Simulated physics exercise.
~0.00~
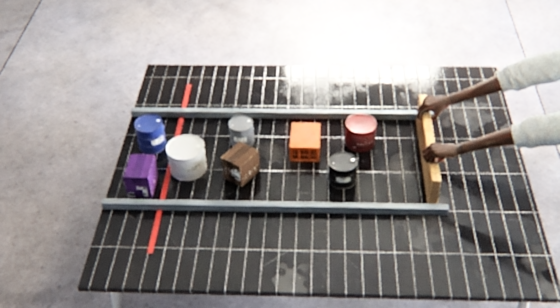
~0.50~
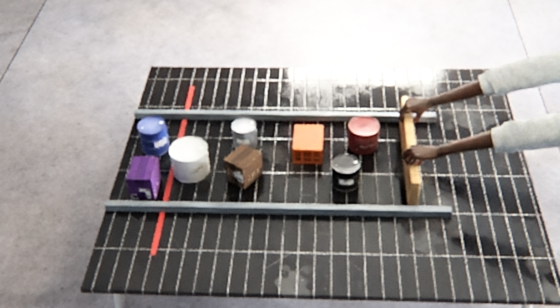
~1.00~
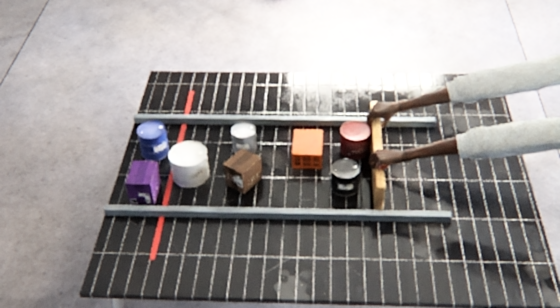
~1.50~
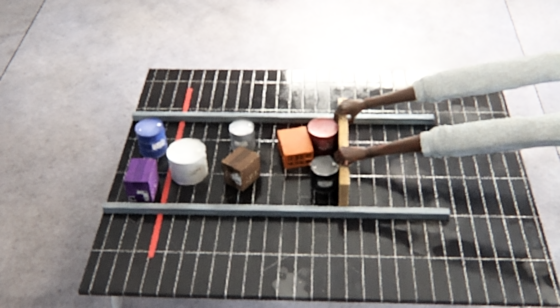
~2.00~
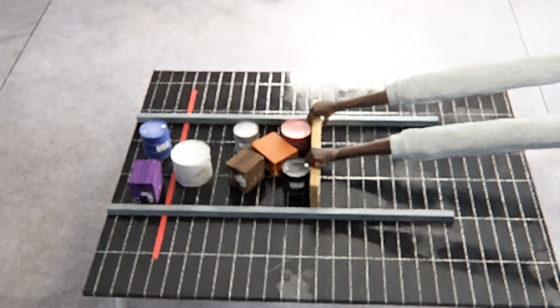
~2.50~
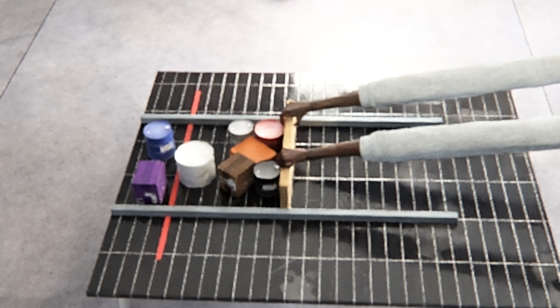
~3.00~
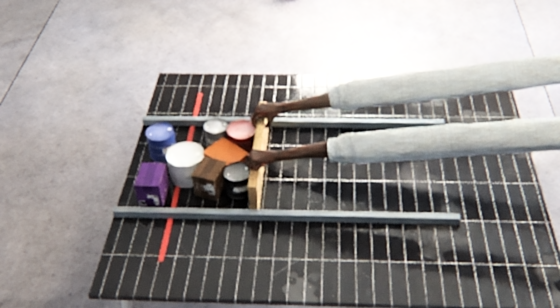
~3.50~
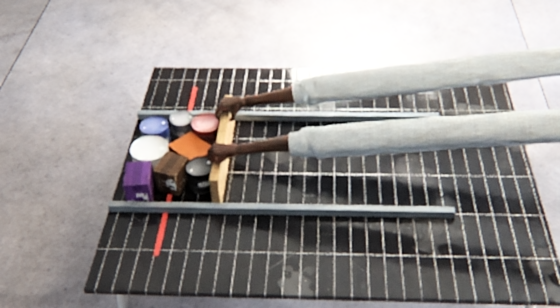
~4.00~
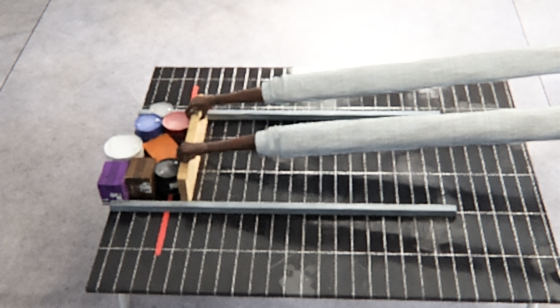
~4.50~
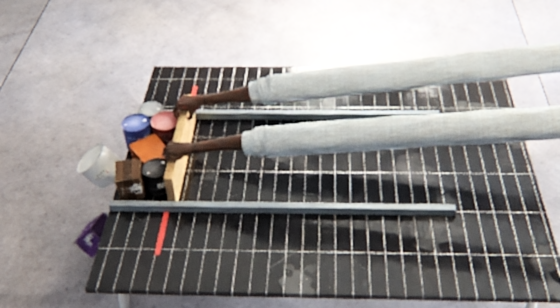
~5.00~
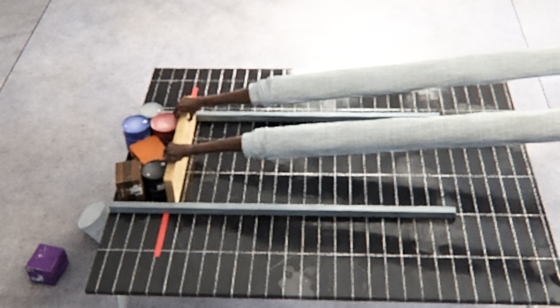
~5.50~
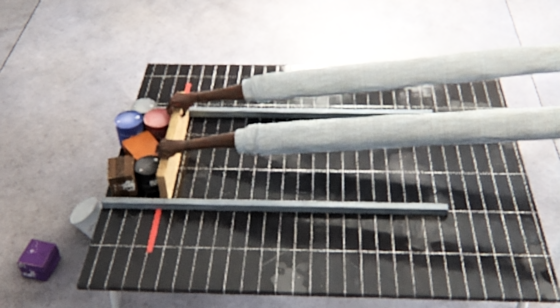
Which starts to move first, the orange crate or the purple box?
The orange crate starts to move first, shifting left as the plank and the items ahead of it advance. The purple box stays in place until later, when the bunched items are pushed up to the far end.
